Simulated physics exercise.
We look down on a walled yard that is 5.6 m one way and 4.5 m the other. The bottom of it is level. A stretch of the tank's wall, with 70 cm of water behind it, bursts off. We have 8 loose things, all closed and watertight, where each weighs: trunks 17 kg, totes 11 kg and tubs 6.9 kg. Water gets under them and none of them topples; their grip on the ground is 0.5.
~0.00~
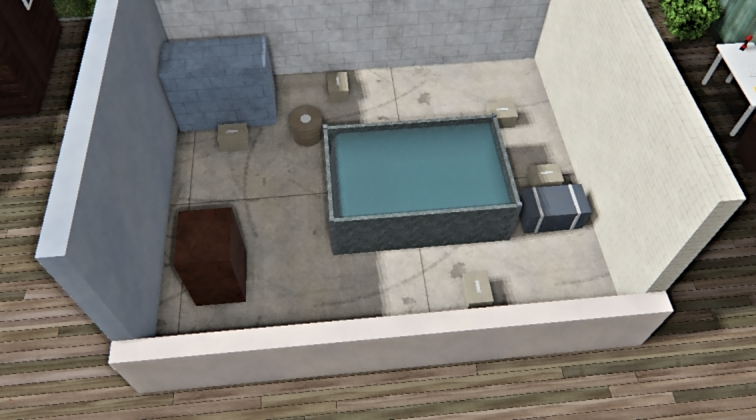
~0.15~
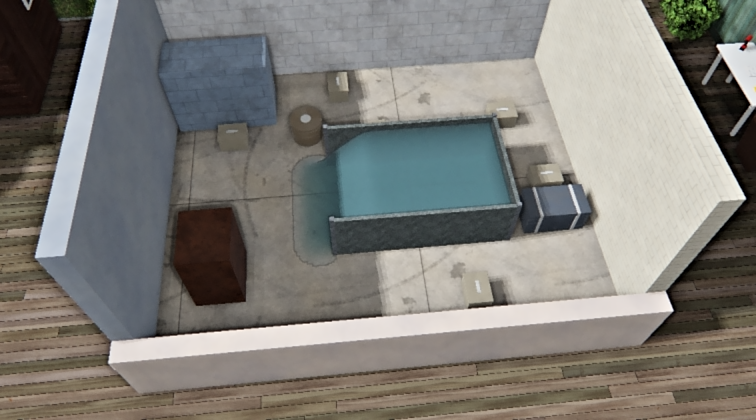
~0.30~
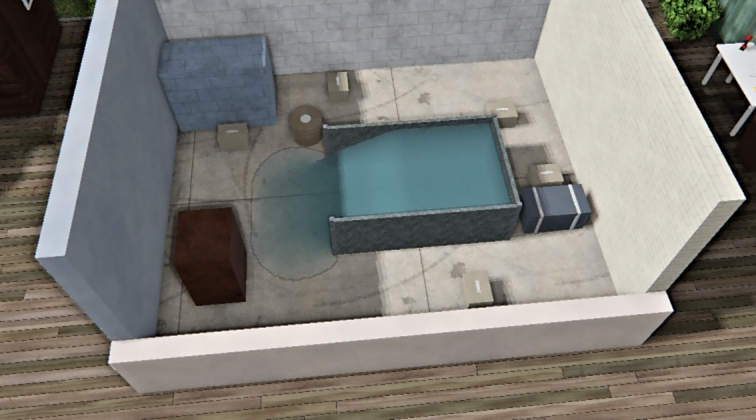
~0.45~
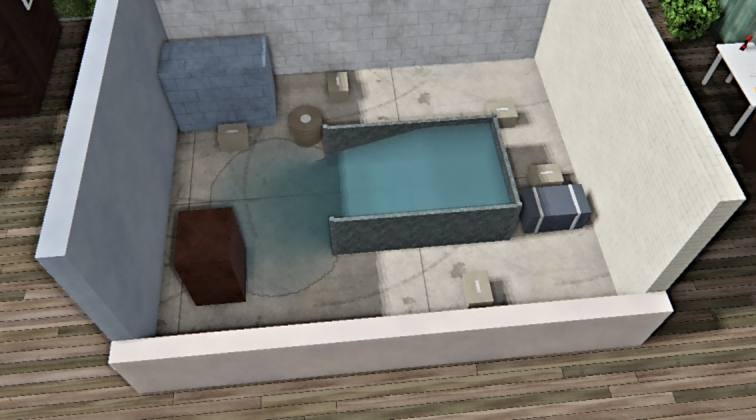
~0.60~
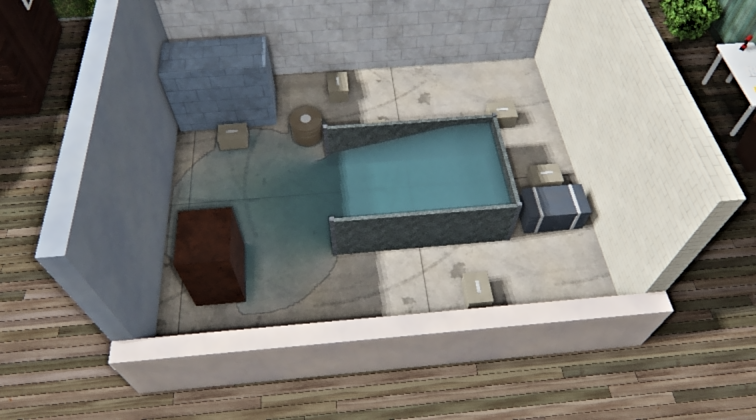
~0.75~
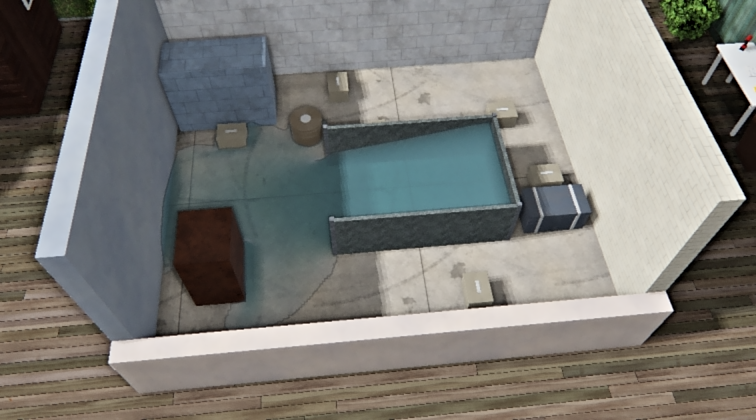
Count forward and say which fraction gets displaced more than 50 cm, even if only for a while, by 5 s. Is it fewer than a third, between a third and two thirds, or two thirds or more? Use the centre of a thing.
The fraction sits in the middle, a third or more yet beneath two thirds.
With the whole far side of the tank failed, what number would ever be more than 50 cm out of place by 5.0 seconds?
So the tally would be 7.
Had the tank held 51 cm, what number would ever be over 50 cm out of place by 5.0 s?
Then the count would be 3.
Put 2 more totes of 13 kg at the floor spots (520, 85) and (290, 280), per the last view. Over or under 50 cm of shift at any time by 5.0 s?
In that order: Under, past it.
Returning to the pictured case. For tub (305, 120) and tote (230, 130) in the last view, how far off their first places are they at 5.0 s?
In turn: 200 cm, 250 cm.
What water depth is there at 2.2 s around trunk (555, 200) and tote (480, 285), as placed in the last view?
Depth approx. 0 cm / 0 cm.
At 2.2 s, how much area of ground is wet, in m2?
Some 12 m2 of it.
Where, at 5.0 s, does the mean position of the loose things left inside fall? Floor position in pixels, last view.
(494, 152).
After 1.1 s 0 of 8 are over 50 cm from their spots; 0 afloat.
After 2.2 s 0 of 8 are over 50 cm from their spots; 1 afloat.
After 3.5 s 2 of 8 are over 50 cm from their spots; 2 afloat.
After 5.0 s 5 of 8 are over 50 cm from their spots, and 5 have been at some point; 1 afloat.
